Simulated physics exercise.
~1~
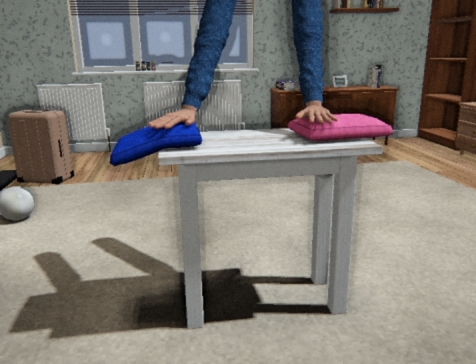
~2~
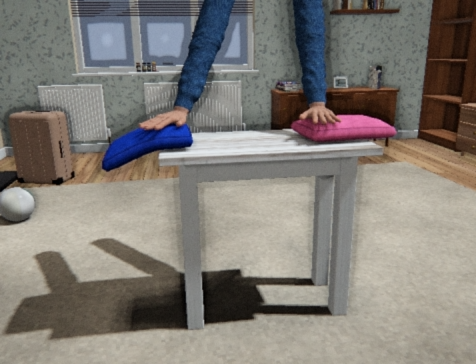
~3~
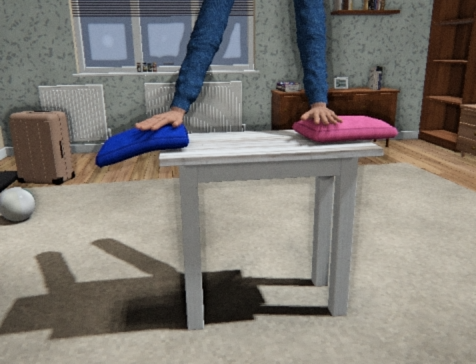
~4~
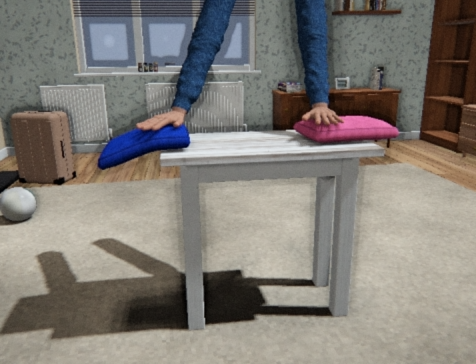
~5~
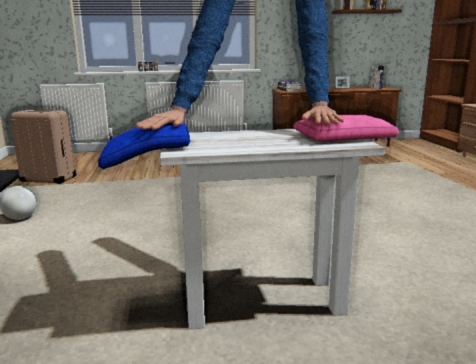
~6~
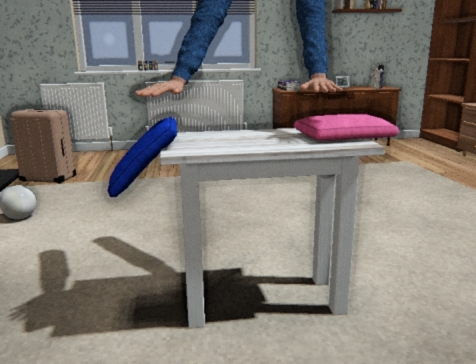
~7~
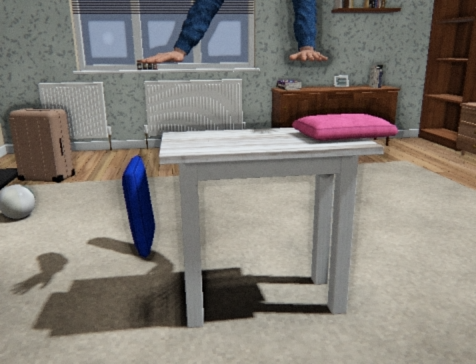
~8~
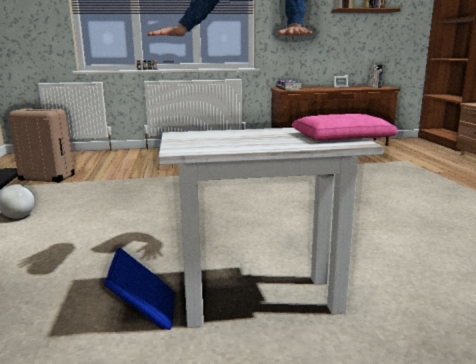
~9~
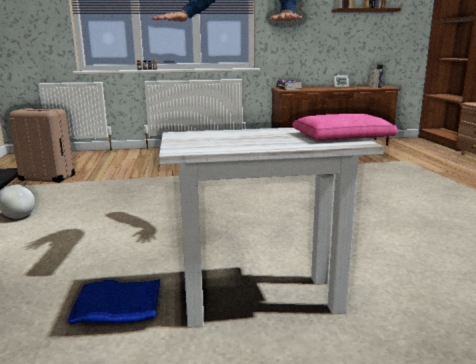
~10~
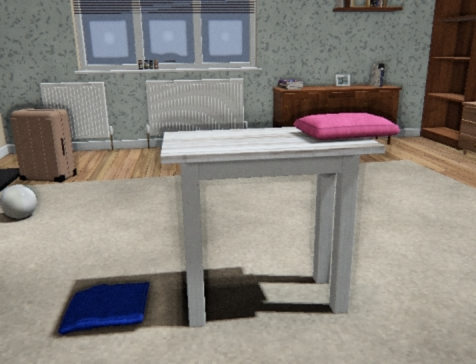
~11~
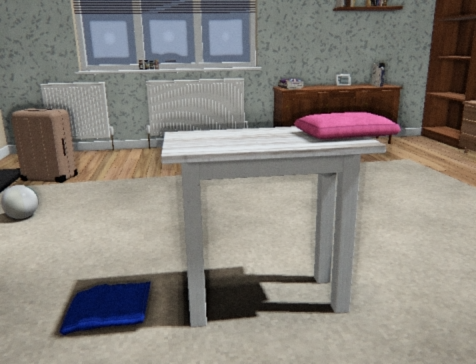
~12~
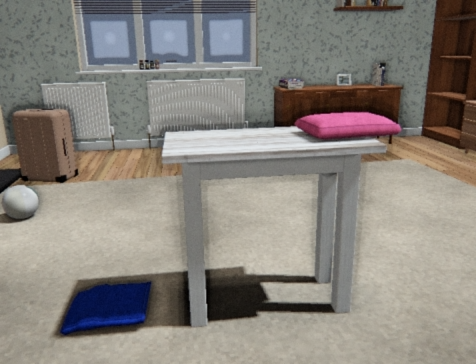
In a carpeted living room with a suitcase and radiators along the back wall, two hands press down on a blue soft bag and a pink sack at opposite ends of a small white table. The blue bag hangs partly over the left end and shifts slightly outward while the hands stay on both. Then the hands lift and draw back, and the blue bag tips steeply over the edge. It drops upright beside the table, strikes the carpet and flops flat. The hands leave the view, with the blue bag lying on the floor and the pink sack still resting on top.
